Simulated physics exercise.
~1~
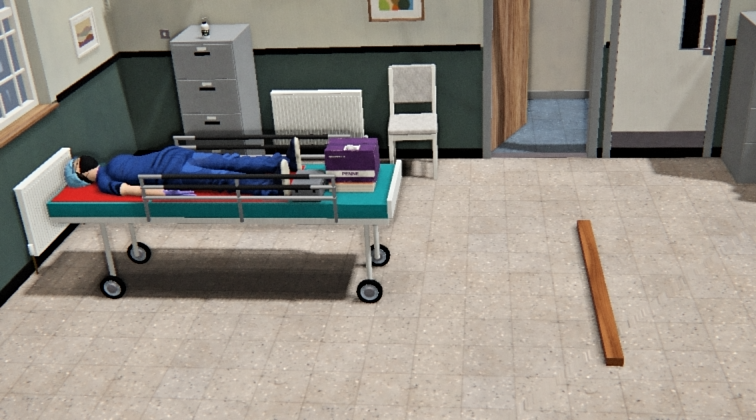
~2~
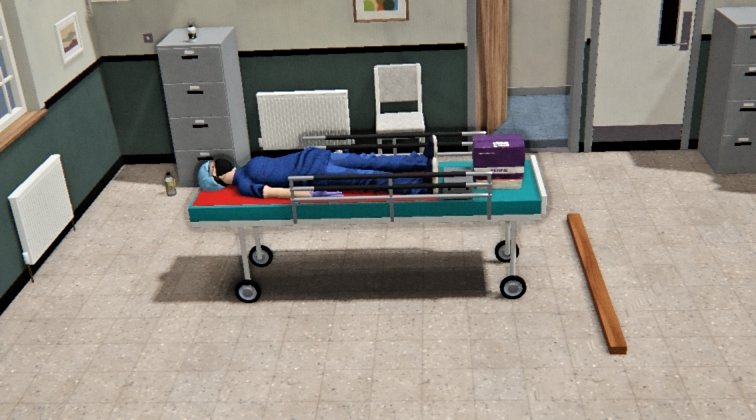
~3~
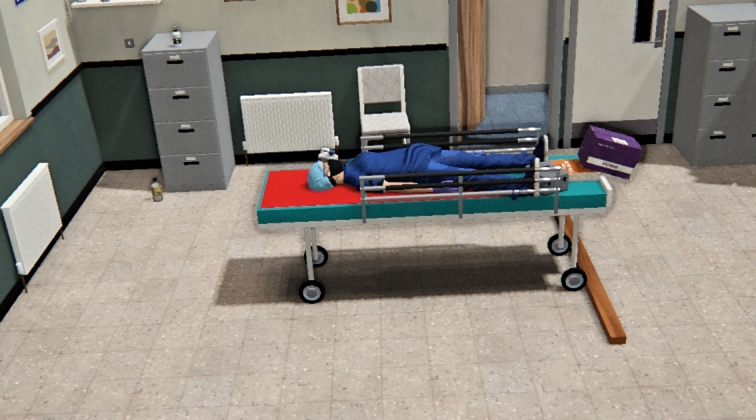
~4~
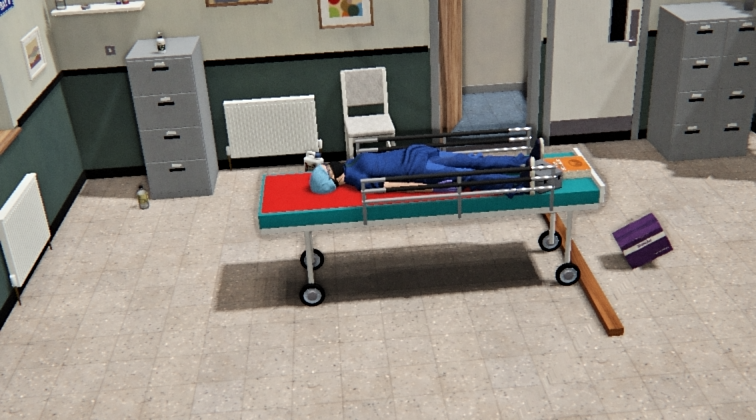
In a hospital room, a trolley carrying a person lying in blue rolled right until it stopped at a wooden strip on the floor, where the person slid slightly towards its foot and a purple bag flew off the end, tumbling downwards.
